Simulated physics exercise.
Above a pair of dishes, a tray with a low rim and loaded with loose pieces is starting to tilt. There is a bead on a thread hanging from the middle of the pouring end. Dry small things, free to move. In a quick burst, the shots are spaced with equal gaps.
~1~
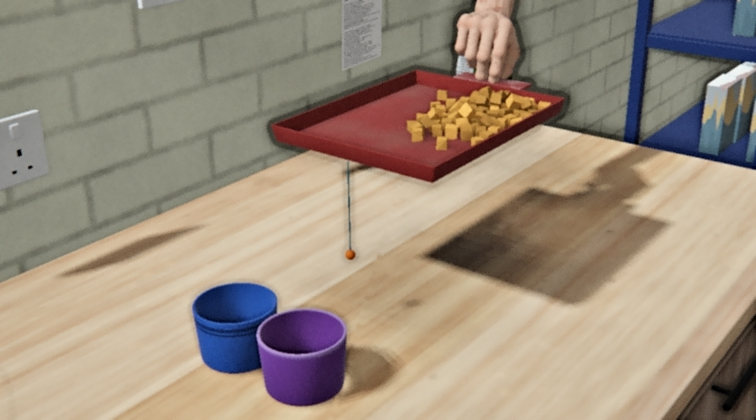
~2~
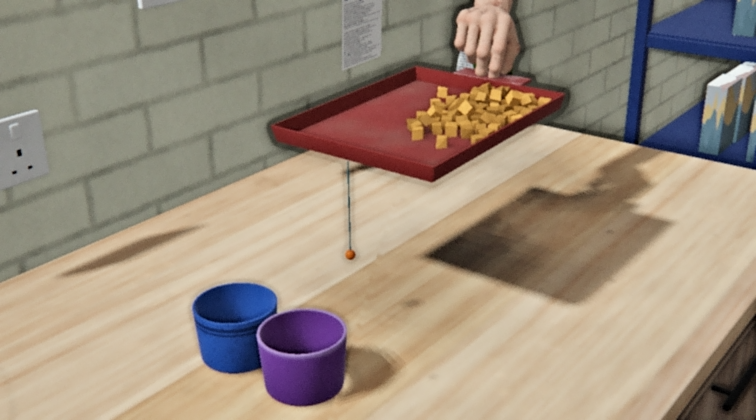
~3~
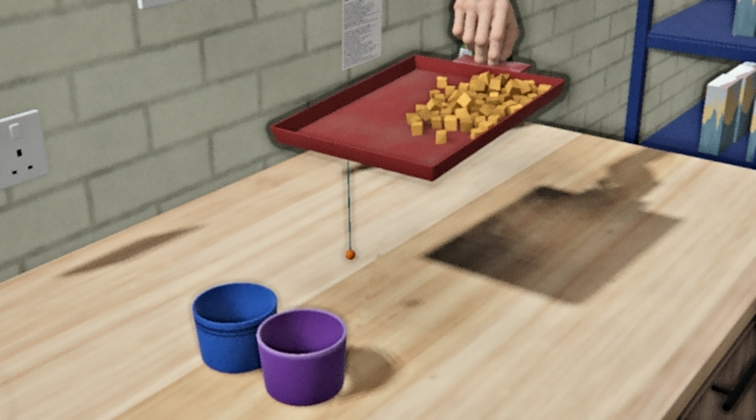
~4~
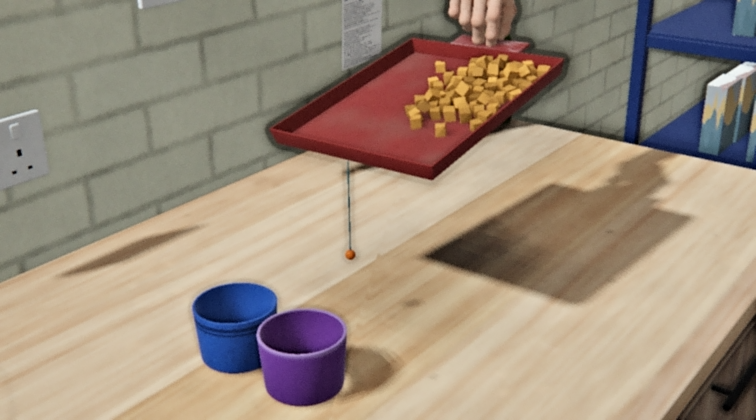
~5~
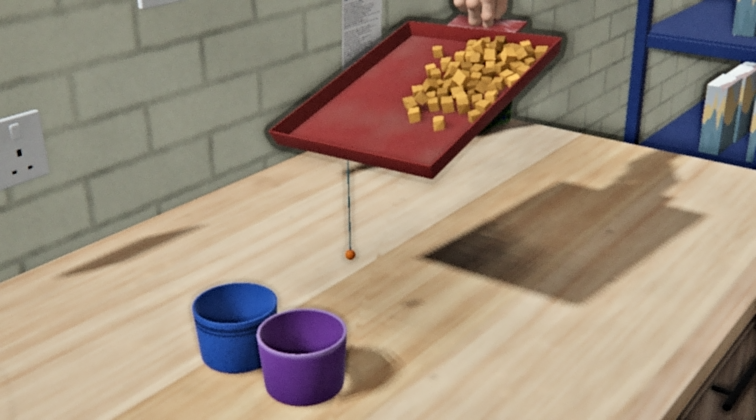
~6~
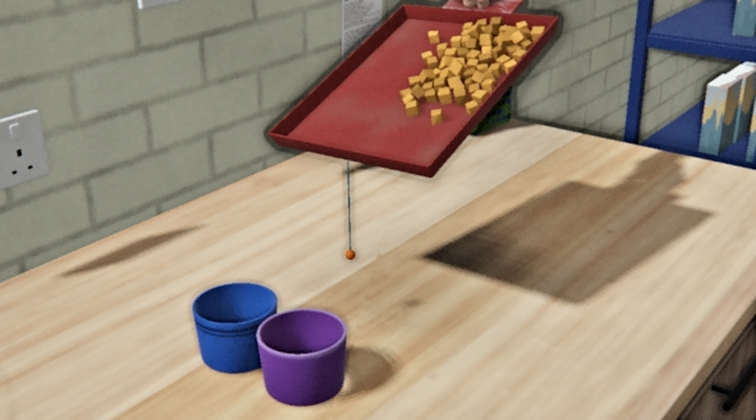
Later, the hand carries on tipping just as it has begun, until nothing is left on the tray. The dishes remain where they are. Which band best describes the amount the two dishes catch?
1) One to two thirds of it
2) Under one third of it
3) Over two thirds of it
Under one third of it.
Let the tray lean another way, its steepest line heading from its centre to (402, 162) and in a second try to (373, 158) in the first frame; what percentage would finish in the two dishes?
So it's 0 percent with the first slope and 10 percent with the other.
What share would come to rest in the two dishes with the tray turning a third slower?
Roughly 10 %.
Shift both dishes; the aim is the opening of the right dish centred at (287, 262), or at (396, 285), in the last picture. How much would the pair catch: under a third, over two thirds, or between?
Try 1 - less than a third; try 2 - below one third.
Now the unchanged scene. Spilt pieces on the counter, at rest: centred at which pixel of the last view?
Somewhere near (299, 330), I think.
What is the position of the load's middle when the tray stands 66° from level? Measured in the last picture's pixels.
Mark it at roughly (352, 137) in the final frame.
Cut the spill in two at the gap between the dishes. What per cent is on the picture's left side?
Left share: Some 30 per cent.
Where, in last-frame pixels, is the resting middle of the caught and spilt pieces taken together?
Last view, centre at rest - approx. (296, 334).
Just after the last frame, tray tipped steeply; the larger part on the tray; about a tenth in the air.
A moment on, tray tipped past a quarter turn; roughly a third on the tray; about a tenth in the right dish; about a tenth in the left dish; roughly half outside both; about a tenth in the air.
Further on, tray tipped past a quarter turn; about a tenth in the right dish; about a tenth in the left dish; the larger part outside both; just a few in the air.
When it is over, tray tipped past a quarter turn; about a tenth in the right dish; about a tenth in the left dish; the larger part outside both.
